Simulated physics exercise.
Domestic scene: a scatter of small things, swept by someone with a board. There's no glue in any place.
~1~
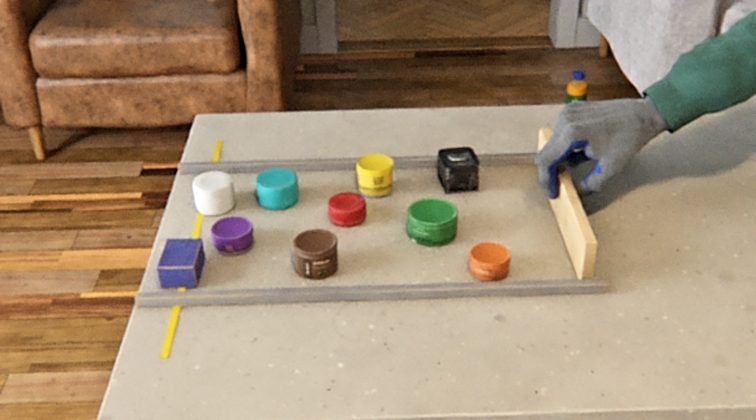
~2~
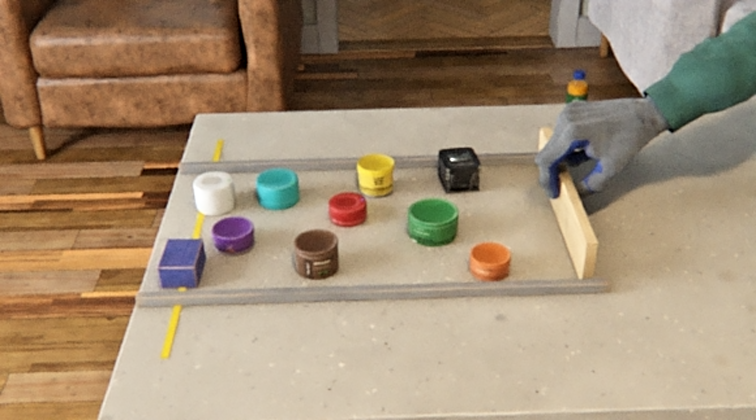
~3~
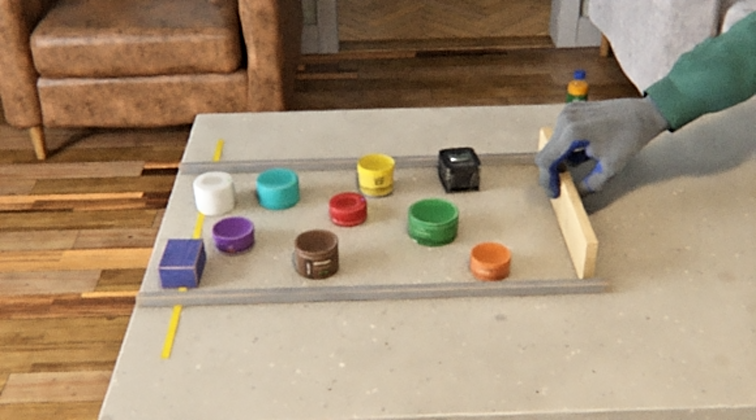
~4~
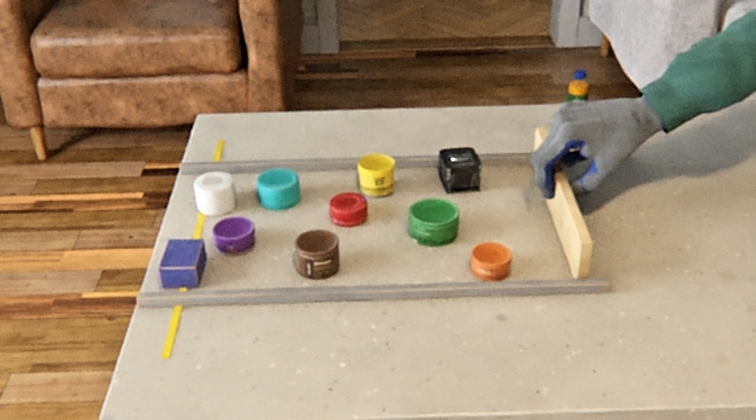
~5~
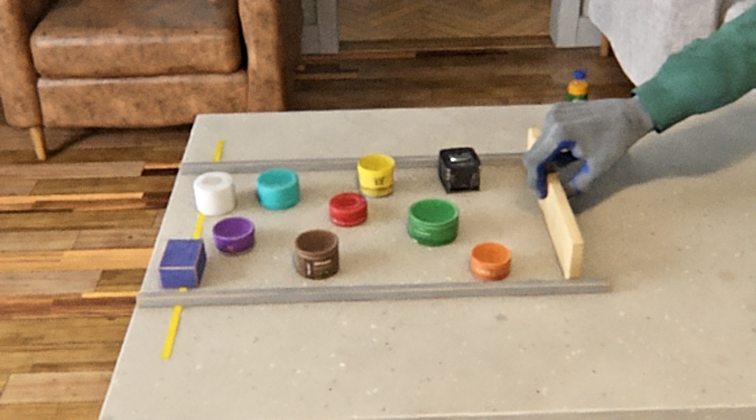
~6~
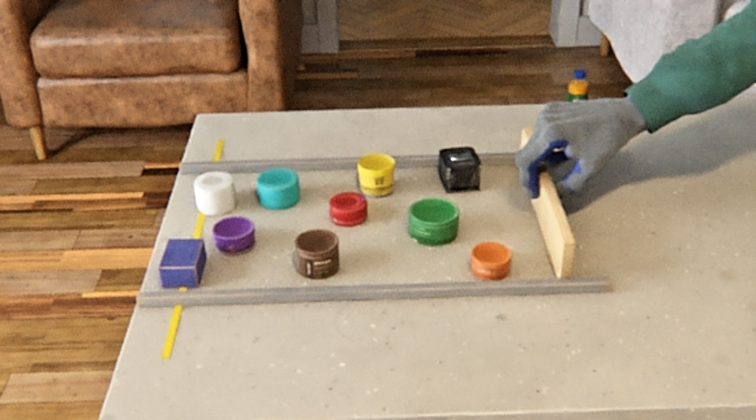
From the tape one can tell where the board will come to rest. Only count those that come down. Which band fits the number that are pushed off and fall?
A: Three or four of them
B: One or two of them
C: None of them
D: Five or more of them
Five or more of them.
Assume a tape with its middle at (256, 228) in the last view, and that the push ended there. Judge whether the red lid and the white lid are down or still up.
The red lid stays where it is; the white lid goes off the edge.
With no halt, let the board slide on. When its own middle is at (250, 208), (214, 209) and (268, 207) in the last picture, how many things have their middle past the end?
It would be 1, 5 and 1.
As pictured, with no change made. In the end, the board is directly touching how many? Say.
At rest, 4 are in contact.
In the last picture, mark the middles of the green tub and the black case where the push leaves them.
Roughly (170, 227), and the other roughly (190, 177).
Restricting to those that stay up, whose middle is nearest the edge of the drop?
Nearest once everything settles: Green tub.
Soon after, none off yet; blue block at rest near (183, 263); white lid at rest near (215, 193); purple pot at rest near (234, 236).
After that, none off yet; blue block at rest near (183, 263); white lid displaced about its own width near (184, 198); purple pot at rest near (232, 235).
In the end, the number that fall off is five or more; gone, yellow tin, brown tub, turquoise lid, purple pot, white lid and blue block.
